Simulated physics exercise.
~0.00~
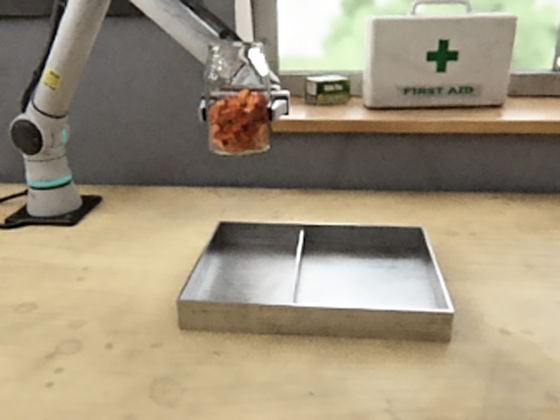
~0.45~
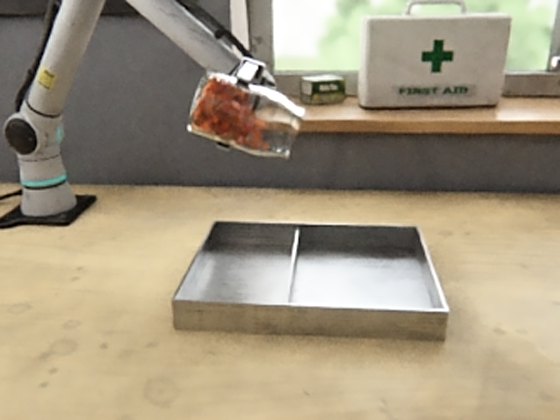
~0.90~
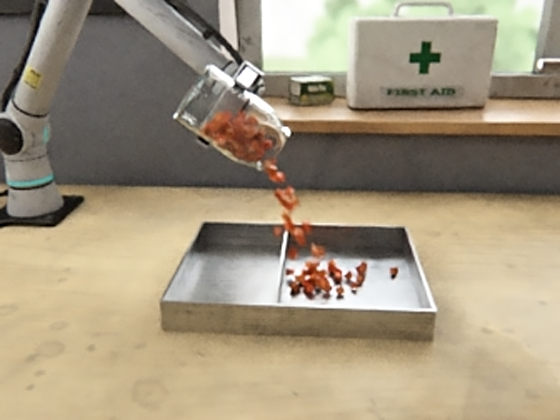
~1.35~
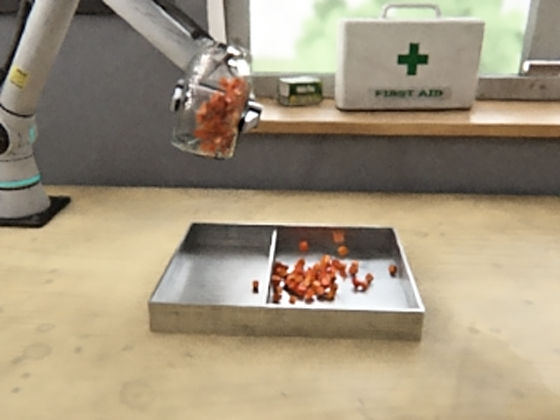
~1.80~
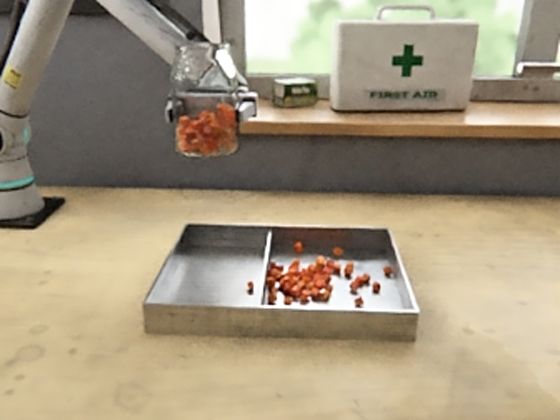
A grey robot arm at the upper left holds a clear jar of orange-red vegetable dice over a pale wooden table, seen from the front and slightly above. Below sits a shallow metal tray split by a cross wall, with a white first aid box and a small green box on the windowsill behind. The arm tips the jar to the right until its mouth points down, and dice tumble into the tray's right part. It then swings the jar back upright, still roughly half full. Most fallen dice lie scattered in the right part, with a single piece in the left.
